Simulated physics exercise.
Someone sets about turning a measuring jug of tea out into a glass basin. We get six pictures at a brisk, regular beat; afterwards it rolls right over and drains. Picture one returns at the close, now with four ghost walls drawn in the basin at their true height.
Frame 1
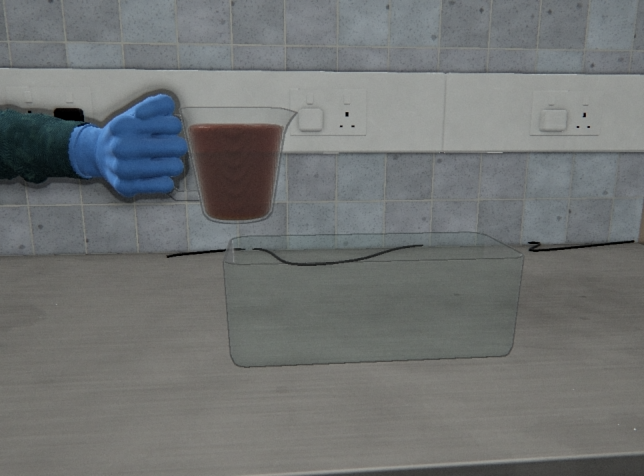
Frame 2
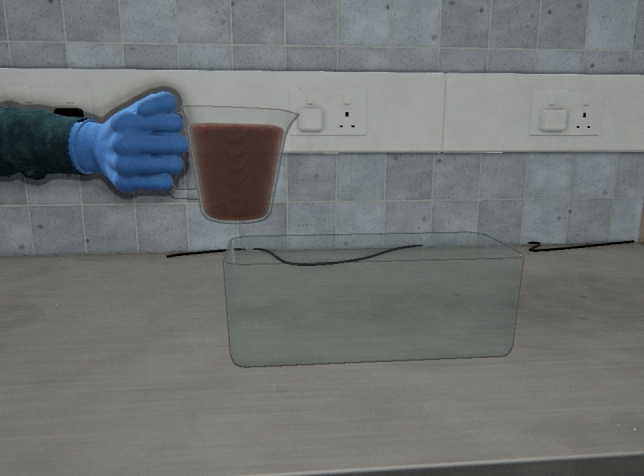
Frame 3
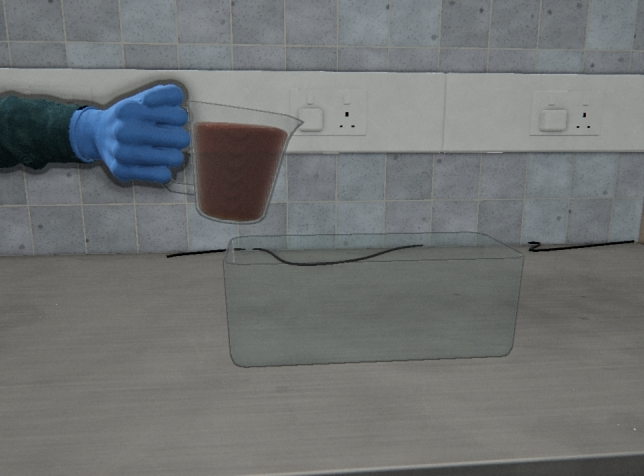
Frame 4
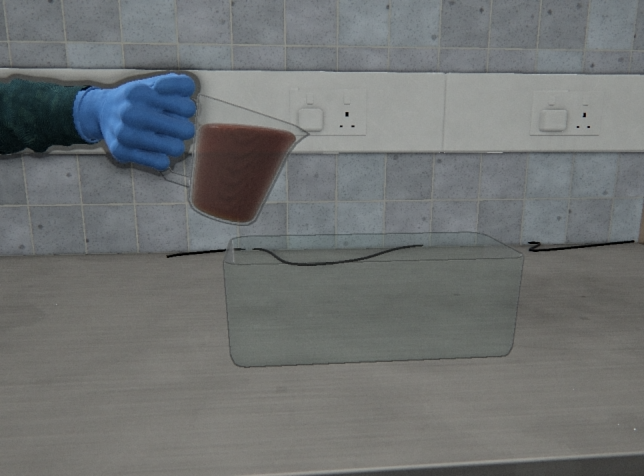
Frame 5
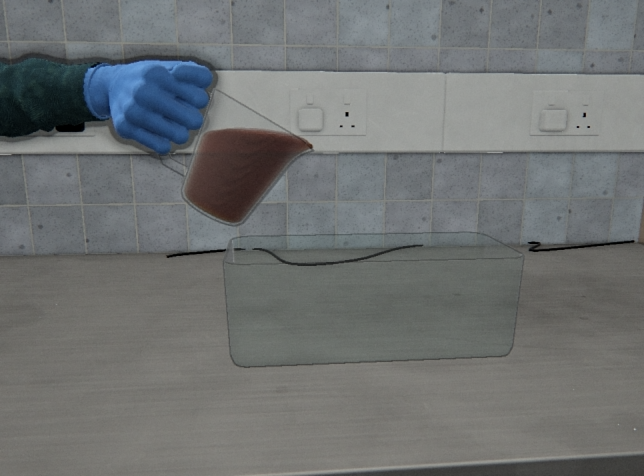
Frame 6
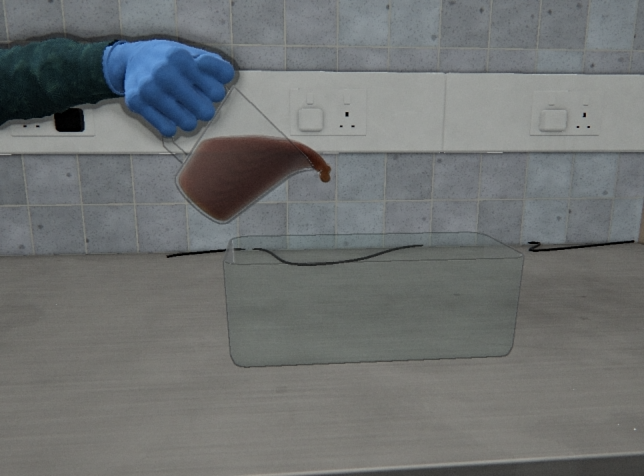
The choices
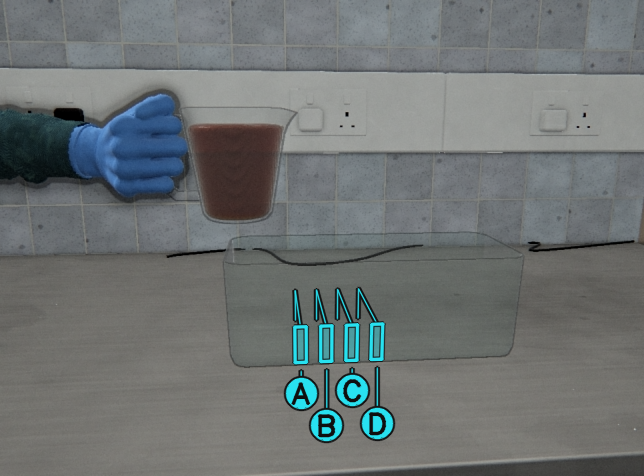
On a grey worktop, a blue-gloved hand tilting a jug of brown liquid rightward above a glass basin, liquid crossing the lip.
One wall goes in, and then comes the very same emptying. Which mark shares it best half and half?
Choose C.
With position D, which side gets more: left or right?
More ends on the left.
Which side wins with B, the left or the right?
More ends on the right.
On the marked copy, A at (301, 371); B at (326, 369); C at (352, 368); D at (377, 367).
For position A, about 3 % ends left of the wall and 97 % right of it.
For position B, about 12 % ends left of the wall and 87 % right of it.
For position C, about 52 % ends left of the wall and 47 % right of it.
For position D, about 81 % ends left of the wall and 17 % right of it.
